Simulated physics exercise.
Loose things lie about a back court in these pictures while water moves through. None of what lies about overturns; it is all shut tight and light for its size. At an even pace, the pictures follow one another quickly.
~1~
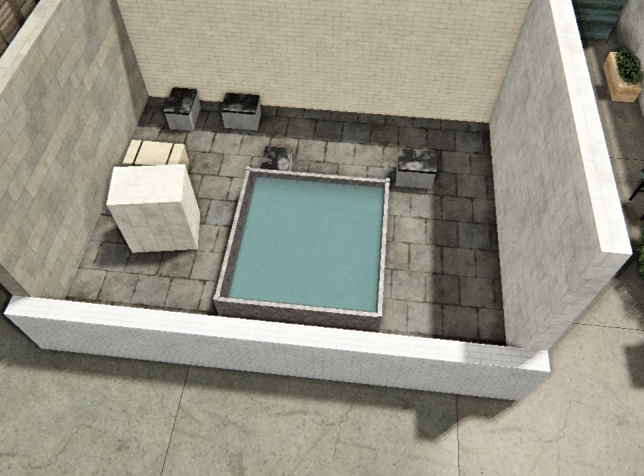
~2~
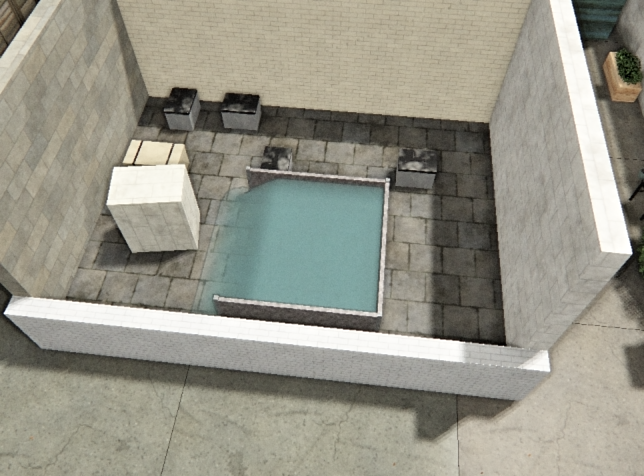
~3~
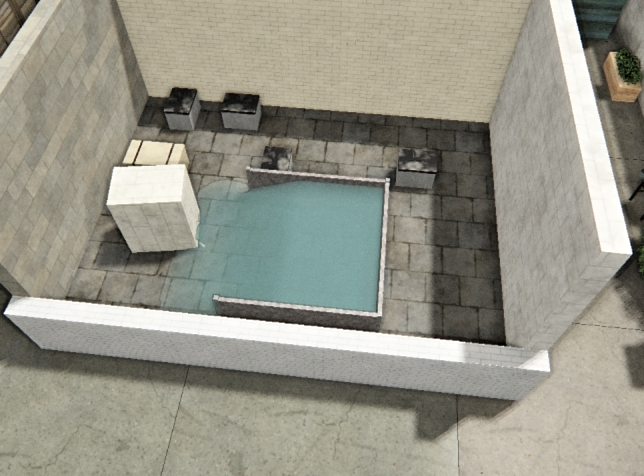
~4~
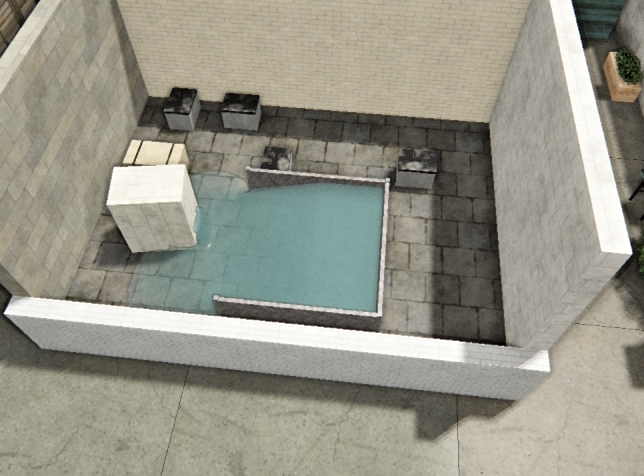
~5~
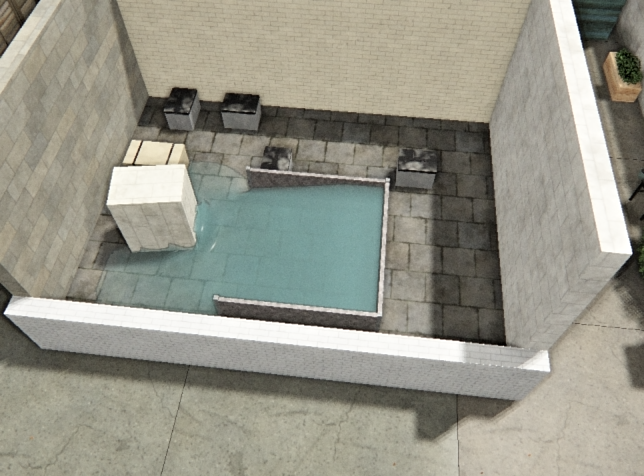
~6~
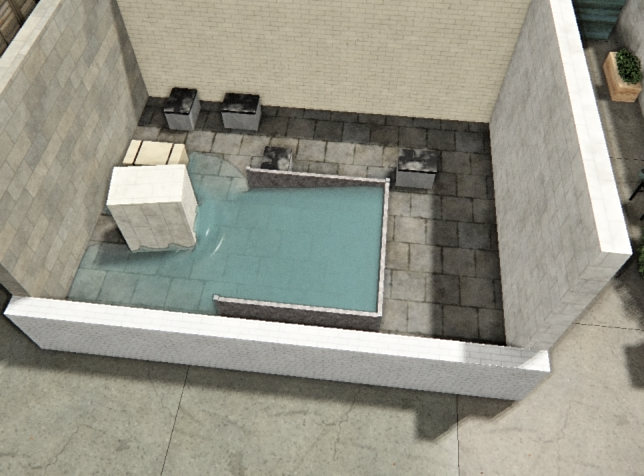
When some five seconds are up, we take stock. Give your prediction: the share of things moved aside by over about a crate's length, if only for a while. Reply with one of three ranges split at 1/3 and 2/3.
1/3 to 2/3.
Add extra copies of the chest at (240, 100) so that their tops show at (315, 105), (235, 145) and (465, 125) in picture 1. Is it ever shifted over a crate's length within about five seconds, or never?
In that order: That far or more, pushed that far, short of that.
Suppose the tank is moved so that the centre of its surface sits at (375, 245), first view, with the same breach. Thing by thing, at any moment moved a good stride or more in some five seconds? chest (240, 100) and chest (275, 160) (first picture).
Made the full stretch, then stopped short.
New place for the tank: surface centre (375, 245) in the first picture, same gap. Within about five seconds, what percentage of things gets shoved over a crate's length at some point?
I'd put it near 40 percent.
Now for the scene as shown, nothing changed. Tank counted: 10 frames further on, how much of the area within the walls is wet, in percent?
I'd estimate around 50 percent.
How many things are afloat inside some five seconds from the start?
The answer is 2.
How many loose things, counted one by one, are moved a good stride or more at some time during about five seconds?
It adds up to 2.
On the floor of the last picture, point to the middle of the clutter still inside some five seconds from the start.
In the last view, somewhere about (320, 155).
A moment on, 0 of 5 are well off their spots; 0 afloat.
Next, 1 of 5 are well off their spots; 1 afloat.
Later, 1 of 5 are well off their spots; 2 afloat.
In the end, 2 of 5 are well off their spots, and 2 have been at some point; 2 afloat.
